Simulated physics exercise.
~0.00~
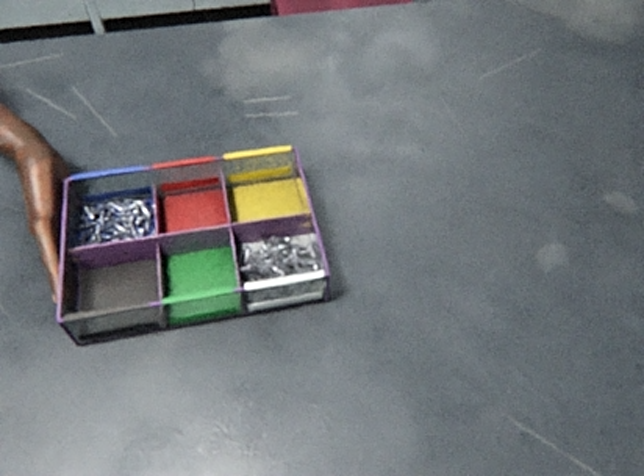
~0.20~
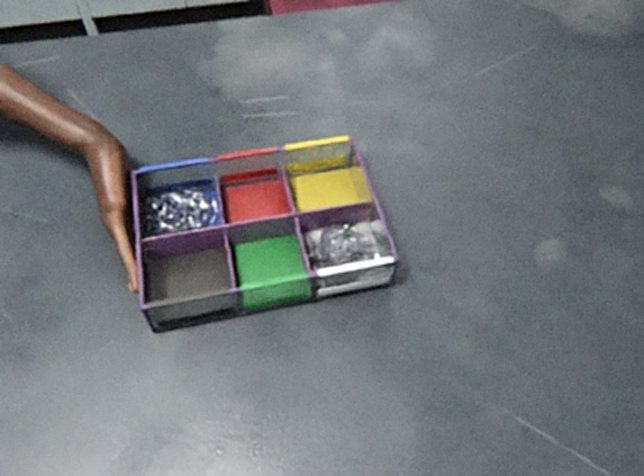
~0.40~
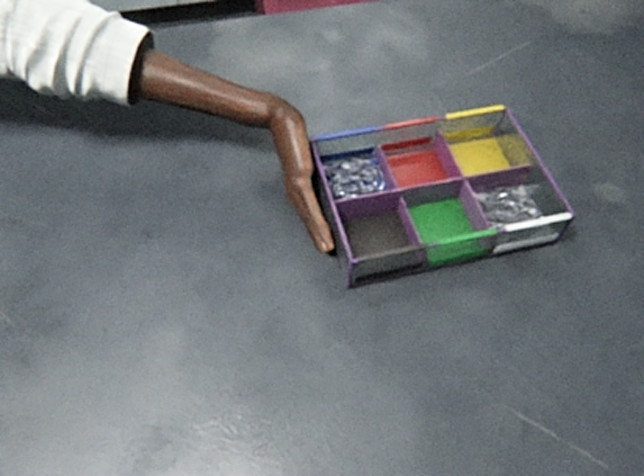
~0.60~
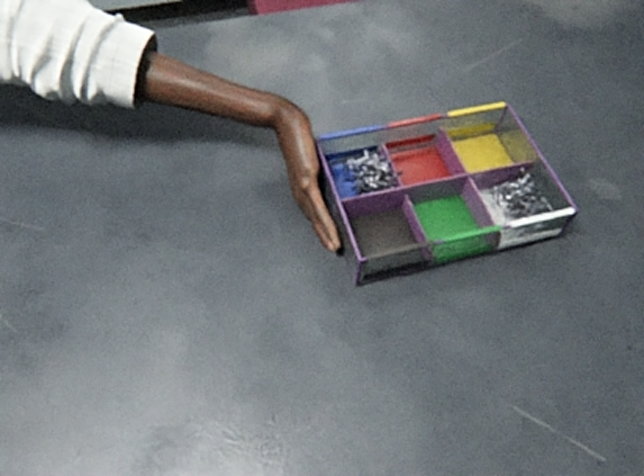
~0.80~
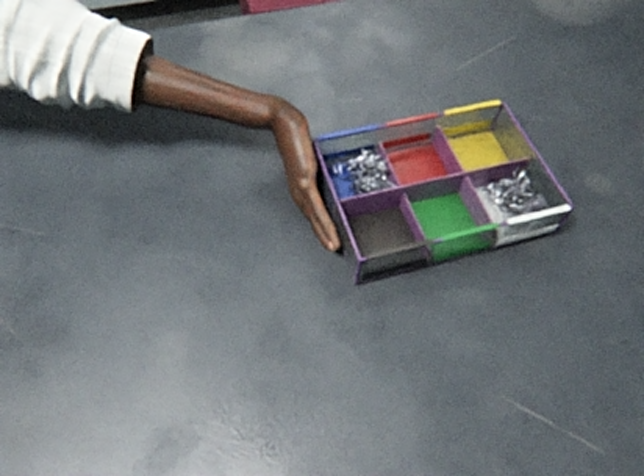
Hand pushing a divided tray of small metal screws rightward across a grey tabletop, then stopping with the screws still in their compartments.
